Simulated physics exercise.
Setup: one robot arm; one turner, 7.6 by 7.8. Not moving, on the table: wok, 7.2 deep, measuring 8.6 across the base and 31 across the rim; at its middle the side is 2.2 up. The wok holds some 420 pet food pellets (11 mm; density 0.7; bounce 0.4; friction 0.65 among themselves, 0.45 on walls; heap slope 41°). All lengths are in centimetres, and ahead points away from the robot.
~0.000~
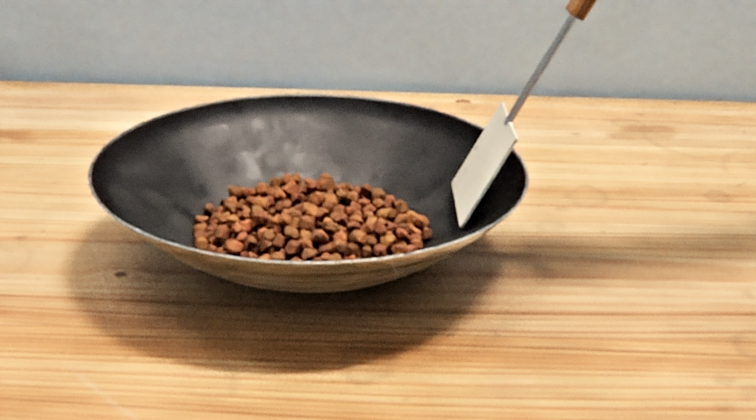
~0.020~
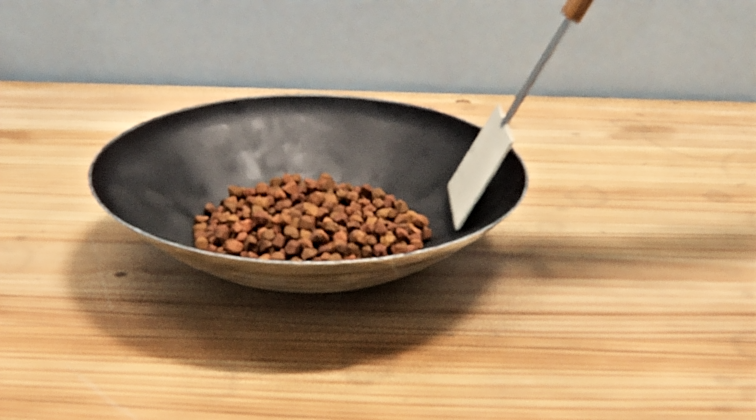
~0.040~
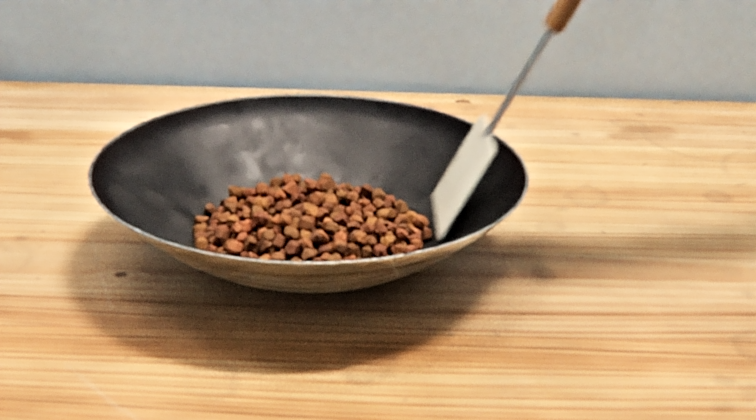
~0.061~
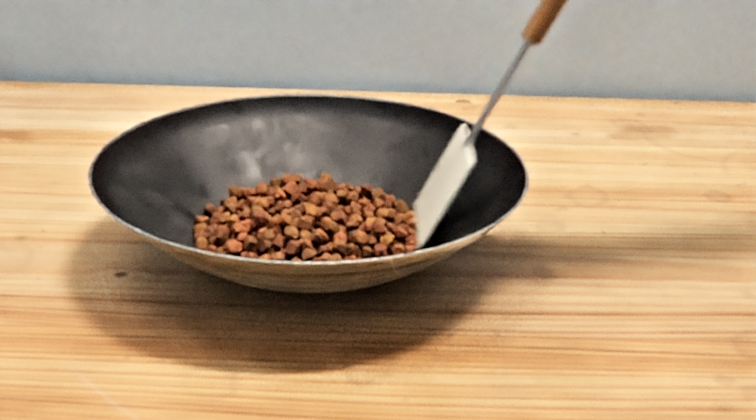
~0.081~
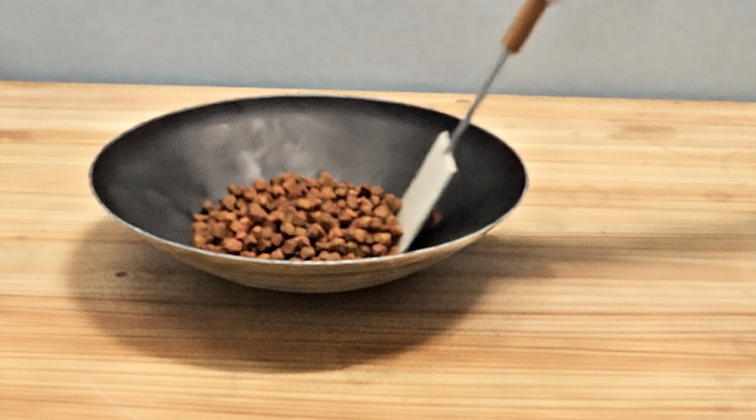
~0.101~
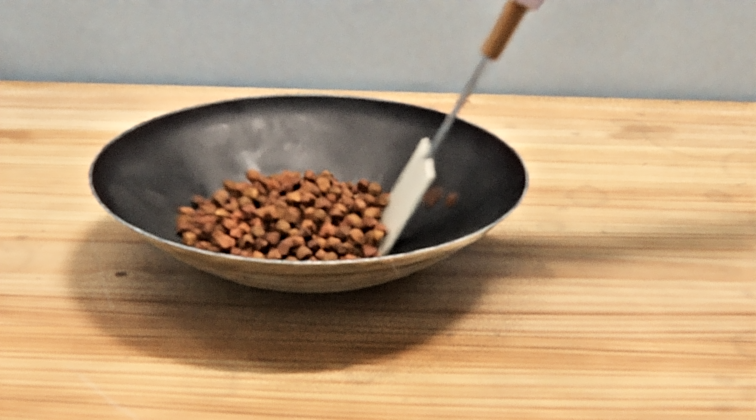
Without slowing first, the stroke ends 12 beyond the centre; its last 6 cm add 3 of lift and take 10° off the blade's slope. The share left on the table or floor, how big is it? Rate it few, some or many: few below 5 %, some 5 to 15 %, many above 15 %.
Many, above 15 %.
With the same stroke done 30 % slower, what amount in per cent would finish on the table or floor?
The share on the table or floor would be about 30 percent.
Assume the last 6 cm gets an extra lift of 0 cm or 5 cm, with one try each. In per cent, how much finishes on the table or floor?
Near 40 and 30 percent respectively.
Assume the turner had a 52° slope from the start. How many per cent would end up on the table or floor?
Result, estimated: 30 %.
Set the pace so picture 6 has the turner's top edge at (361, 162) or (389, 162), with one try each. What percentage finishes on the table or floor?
I'd estimate close to 50 and 45 in a hundred.
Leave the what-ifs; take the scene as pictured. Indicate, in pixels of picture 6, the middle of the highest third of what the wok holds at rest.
(189, 212).
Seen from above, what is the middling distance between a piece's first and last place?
Roughly 8 cm.
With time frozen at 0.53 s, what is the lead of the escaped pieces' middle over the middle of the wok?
About 24 cm.
After 0.19 s, sloping 64°, highest piece 15 above the table; 421 in the wok, 2 on the blade or in flight.
After 0.28 s, sloping 62°, highest piece 23 above the table; 420 in the wok, 3 on the blade or in flight.
After 0.53 s, sloping 54°, highest piece 9 above the table; 279 in the wok, 105 on the table or floor, 39 on the blade or in flight.
After 1.58 s, sloping 54°, highest piece 8 above the table; 279 in the wok, 144 on the table or floor.
In the end, 279 in the wok, 144 on the table or floor. That is 34 % on the table or floor.
